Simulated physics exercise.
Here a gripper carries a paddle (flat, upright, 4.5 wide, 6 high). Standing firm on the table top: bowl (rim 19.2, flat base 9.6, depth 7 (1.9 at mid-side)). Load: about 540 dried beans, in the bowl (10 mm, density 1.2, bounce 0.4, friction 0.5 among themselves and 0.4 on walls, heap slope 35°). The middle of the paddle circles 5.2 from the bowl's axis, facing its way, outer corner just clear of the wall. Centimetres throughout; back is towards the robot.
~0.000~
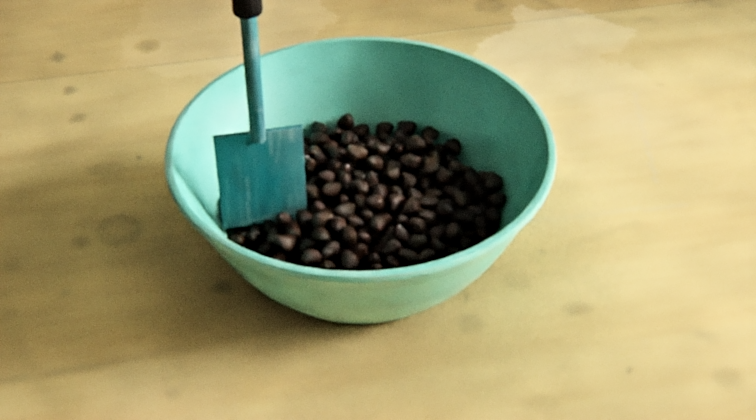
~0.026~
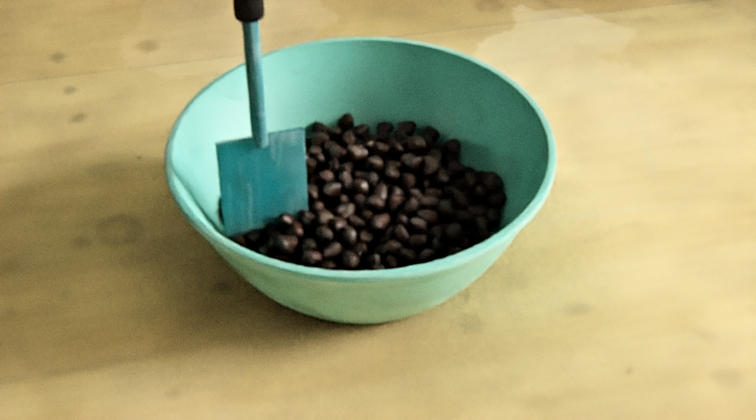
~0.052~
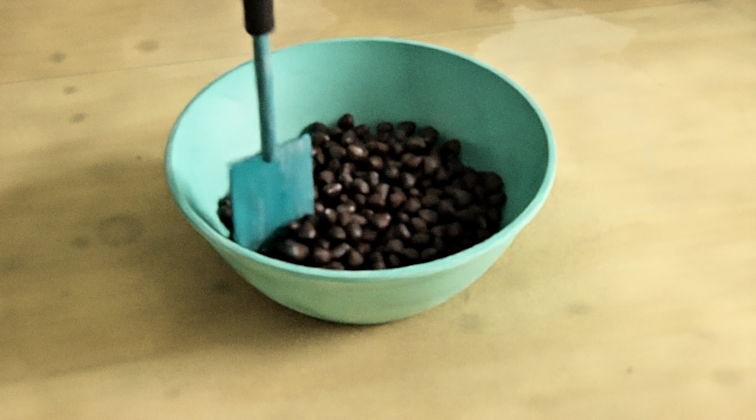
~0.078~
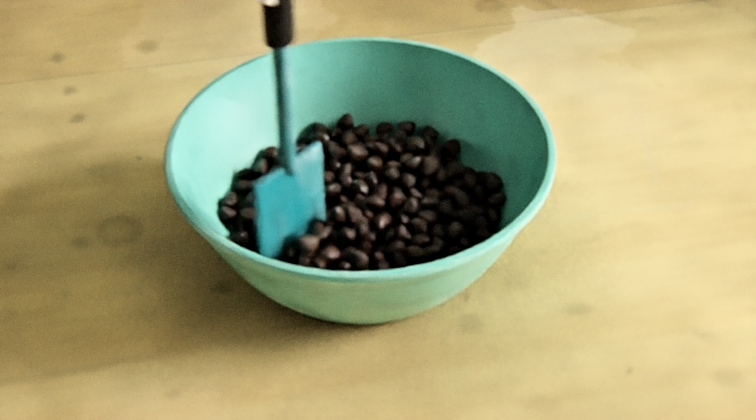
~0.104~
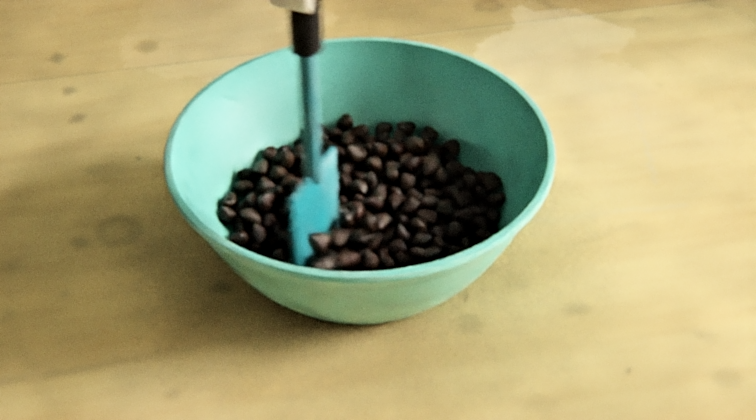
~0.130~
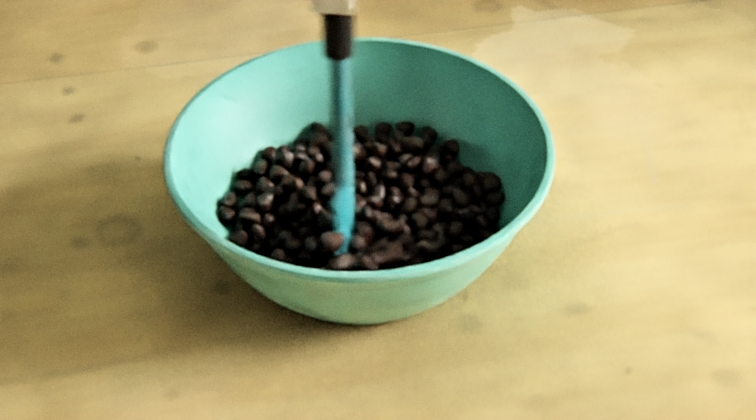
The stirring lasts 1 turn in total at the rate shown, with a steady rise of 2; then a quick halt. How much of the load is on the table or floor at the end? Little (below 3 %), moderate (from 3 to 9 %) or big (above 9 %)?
On the table or floor the share is little, below 3 %.
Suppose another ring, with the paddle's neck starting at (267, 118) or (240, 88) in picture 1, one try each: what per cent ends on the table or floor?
About 5 and 0 per cent.
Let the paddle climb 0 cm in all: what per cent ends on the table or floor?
About 10 per cent.
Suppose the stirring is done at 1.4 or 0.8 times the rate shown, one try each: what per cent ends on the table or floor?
Some 5 and 0 per cent.
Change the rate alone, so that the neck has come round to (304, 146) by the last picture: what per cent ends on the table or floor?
About 0 per cent.
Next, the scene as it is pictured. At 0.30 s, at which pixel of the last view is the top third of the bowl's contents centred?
Around (411, 175).
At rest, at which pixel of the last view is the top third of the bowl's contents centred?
Around (362, 181).
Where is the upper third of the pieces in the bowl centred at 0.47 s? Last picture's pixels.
At about (348, 165).
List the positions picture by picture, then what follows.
In the first frame, the paddle neck at (256, 107), 0° round; upper third of the load around (371, 202), from x 230 to 495, top at y 125; 539 in the bowl.
In the second frame, the paddle neck at (258, 111), 6° round; upper third of the load around (371, 202), from x 230 to 495, top at y 125.
In the third frame, the paddle neck at (267, 125), 21° round; upper third of the load around (366, 202), from x 230 to 495, top at y 125.
In the fourth frame, the paddle neck at (286, 138), 38° round; upper third of the load around (366, 203), from x 230 to 495, top at y 125.
In the fifth frame, the paddle neck at (312, 147), 54° round; upper third of the load around (370, 203), from x 230 to 495, top at y 125.
In the sixth frame, the paddle neck at (342, 151), 71° round; upper third of the load around (381, 203), from x 230 to 495, top at y 125; 539 in the bowl.
After 0.30 s, 182° round, highest piece 8 above the table; 539 in the bowl.
After 0.47 s, 292° round, highest piece 9 above the table; 536 in the bowl, 3 in flight or on the tool.
After 0.76 s, 0° round, highest piece 6 above the table; 534 in the bowl, 5 on the table or floor.
After 1.46 s, 0° round, highest piece 6 above the table; 534 in the bowl, 5 on the table or floor.
In the end, 534 in the bowl, 5 on the table or floor. That is 1 % on the table or floor.
